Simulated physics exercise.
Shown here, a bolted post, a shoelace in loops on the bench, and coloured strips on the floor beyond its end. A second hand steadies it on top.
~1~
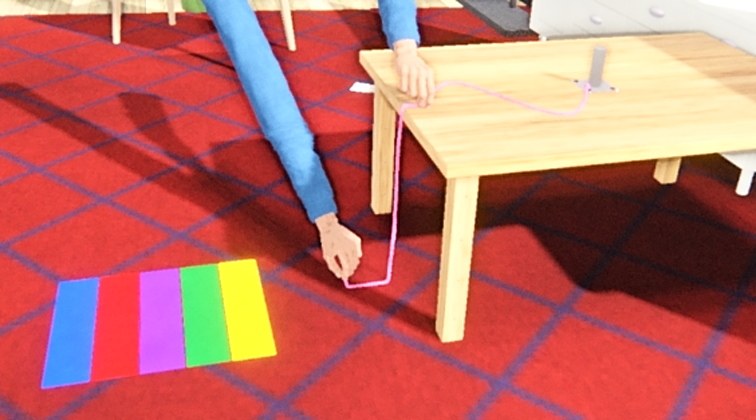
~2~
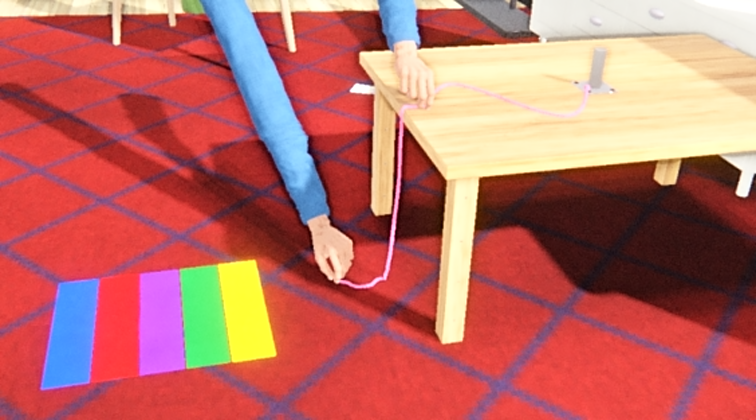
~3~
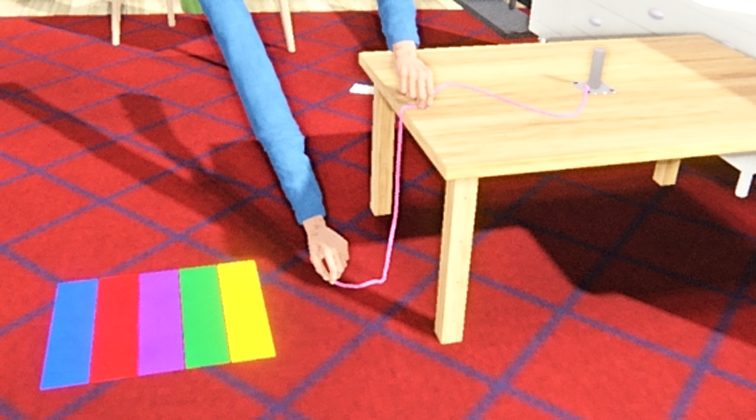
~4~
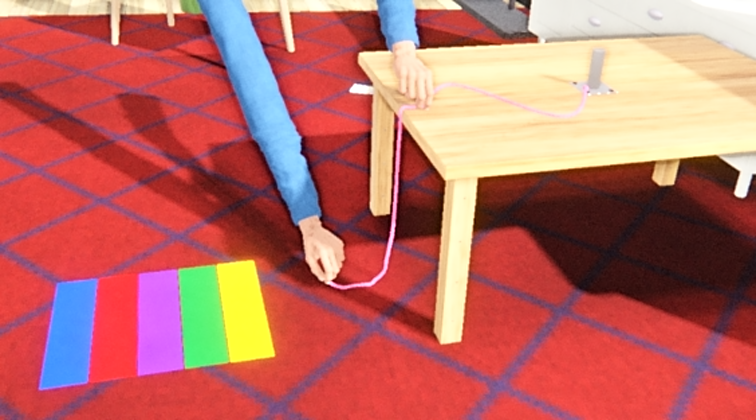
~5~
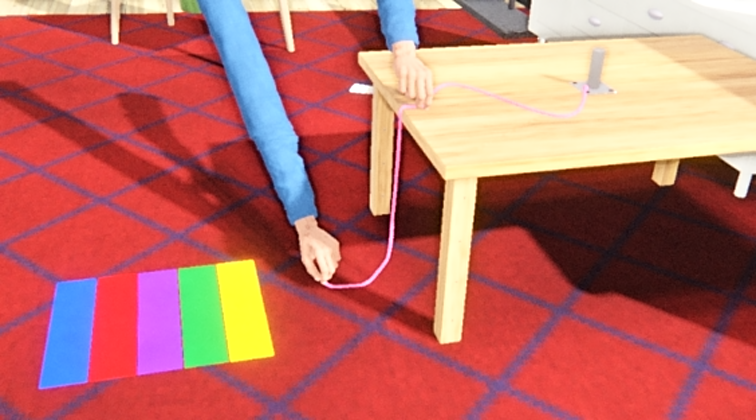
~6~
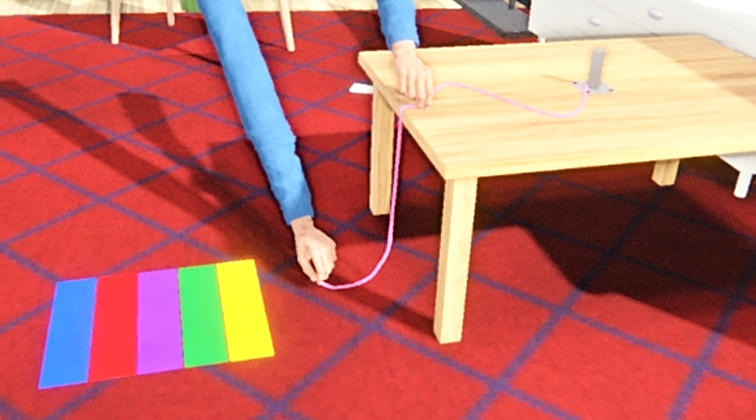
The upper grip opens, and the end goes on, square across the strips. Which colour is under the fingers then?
It halts on the blue strip.
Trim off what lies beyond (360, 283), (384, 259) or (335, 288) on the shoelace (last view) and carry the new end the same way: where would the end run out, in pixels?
Near (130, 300), (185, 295) and (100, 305).
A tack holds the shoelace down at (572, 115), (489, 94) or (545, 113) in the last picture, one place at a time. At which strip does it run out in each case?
In that order: Red; purple; red.
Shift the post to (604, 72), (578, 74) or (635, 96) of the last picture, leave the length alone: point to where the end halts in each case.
Try by try, around (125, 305), (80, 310) and (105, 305).
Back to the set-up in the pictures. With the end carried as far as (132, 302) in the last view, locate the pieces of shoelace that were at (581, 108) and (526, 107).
At (544, 98), then (479, 105).
Soon after, end near (132, 302); over red.
After that, end near (92, 307); over red.
At the stop, end near (67, 310); over blue. Over blue.
